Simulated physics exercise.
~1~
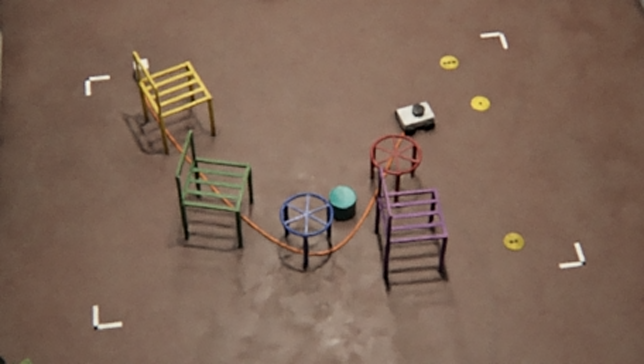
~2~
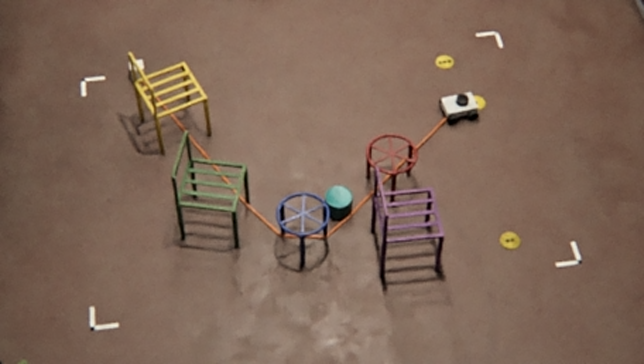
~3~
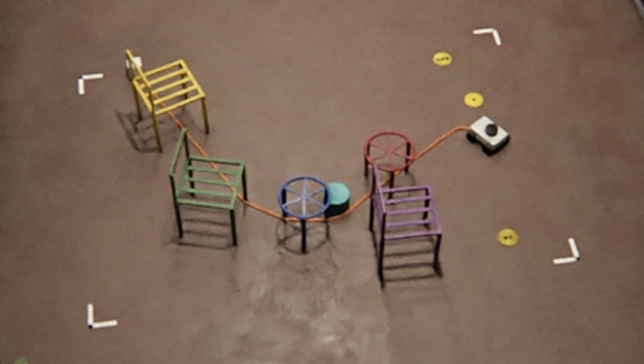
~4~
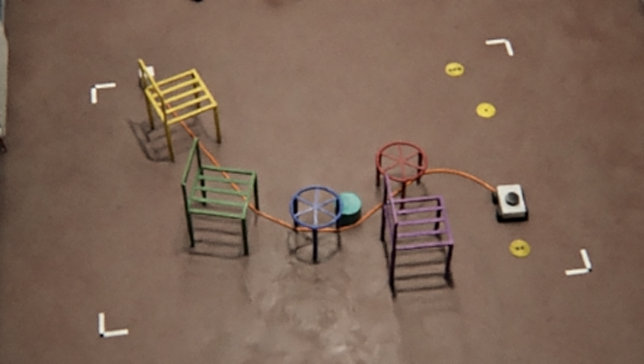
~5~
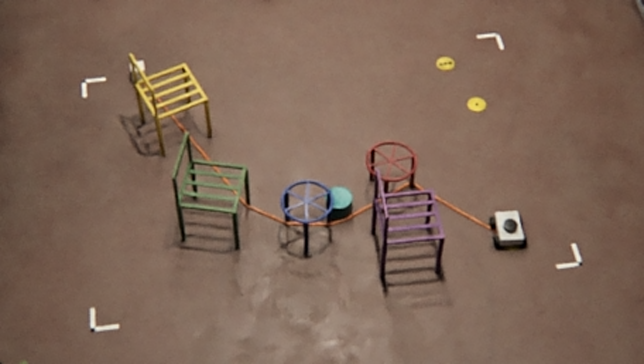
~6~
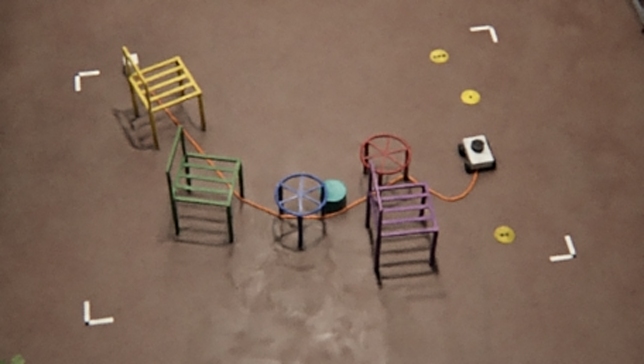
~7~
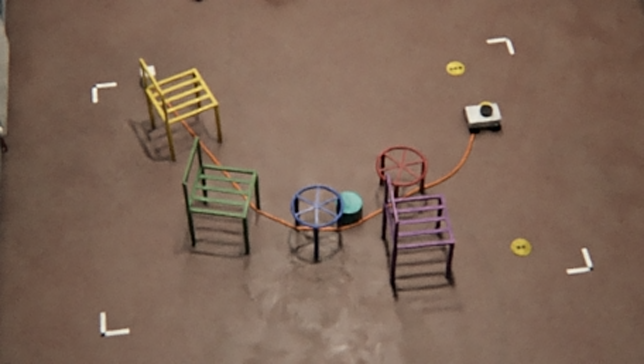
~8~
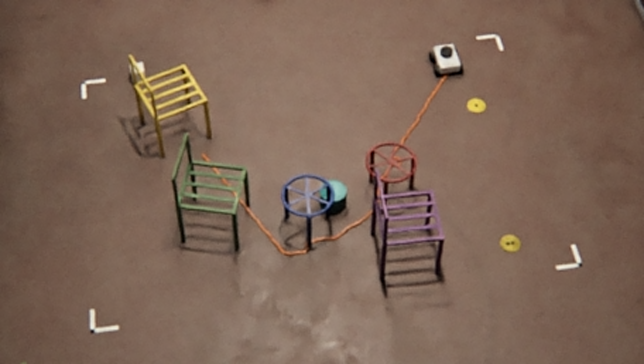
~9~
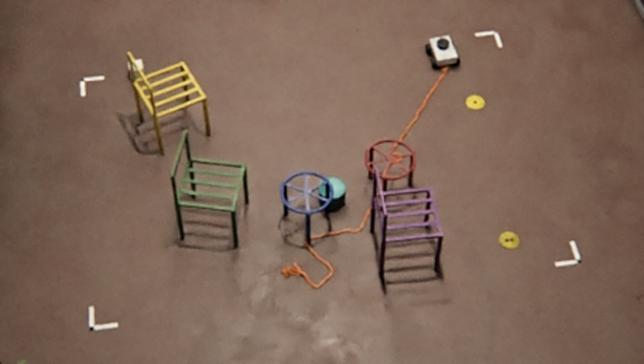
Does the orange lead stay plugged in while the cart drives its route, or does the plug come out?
The plug comes out. The far end of the lead leaves its place by the yellow chair and ends up loose near the blue stool.
